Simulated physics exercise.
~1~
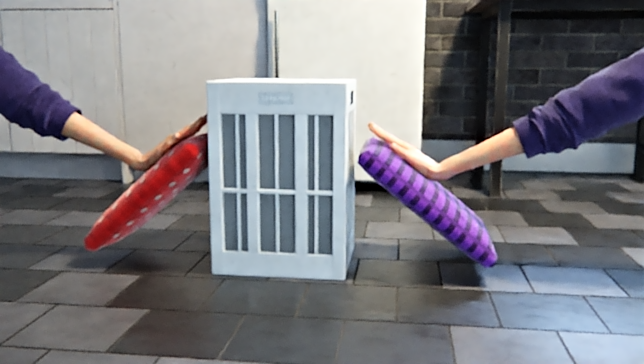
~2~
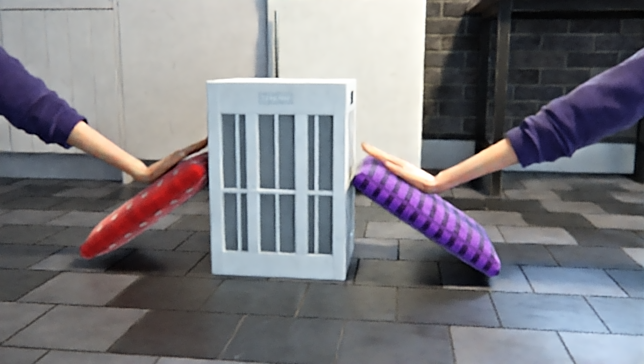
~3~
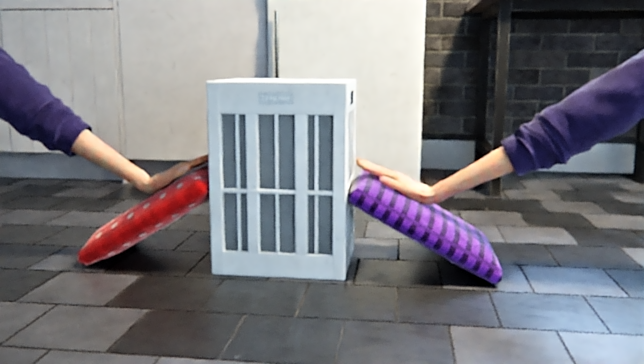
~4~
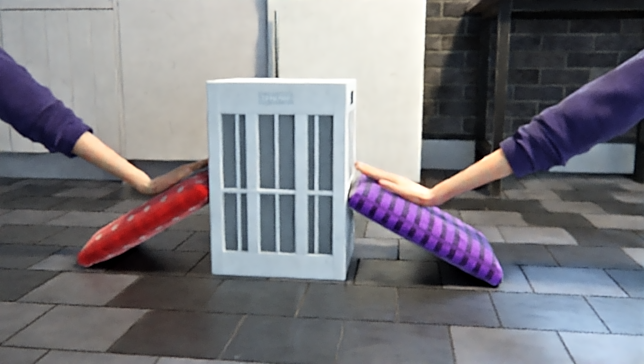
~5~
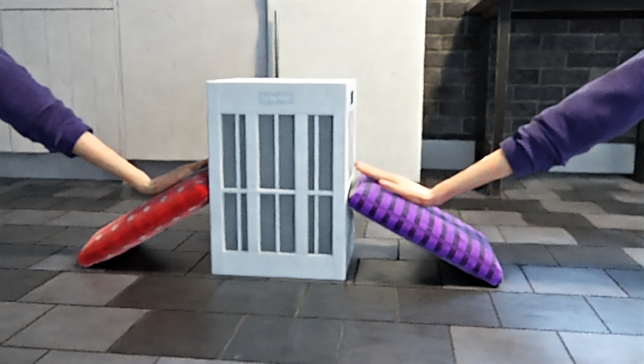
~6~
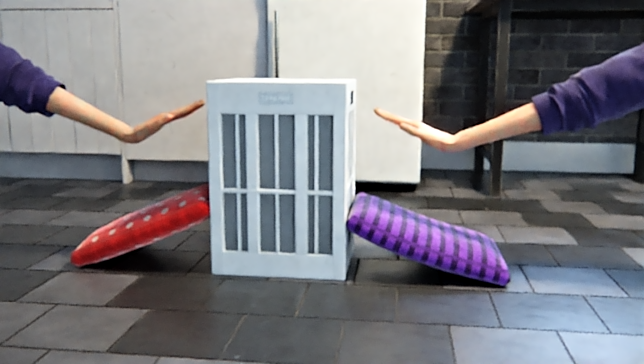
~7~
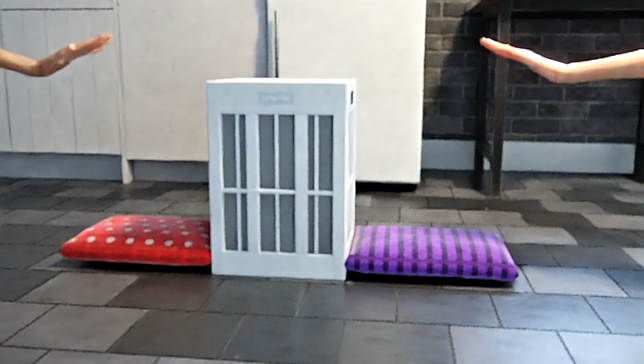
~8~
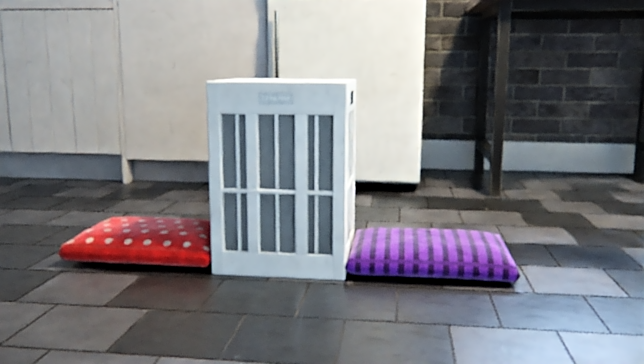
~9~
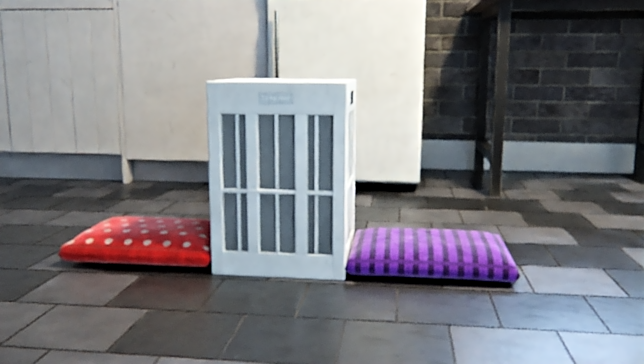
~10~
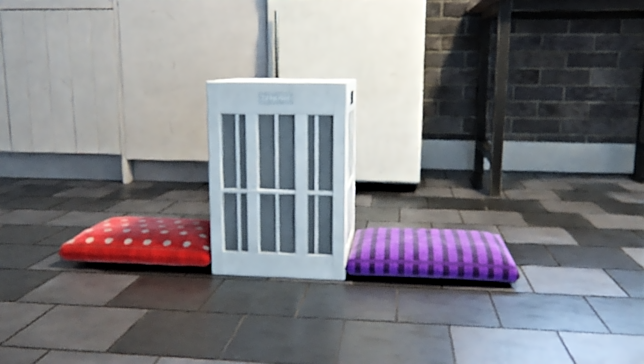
The footage shows two hands pressing a red dotted pillow and a purple striped pillow against opposite sides of a white crate, lowering them to a slant. The hands let go and withdraw, and both pillows slip down to lie flat on the floor beside the unmoved crate.
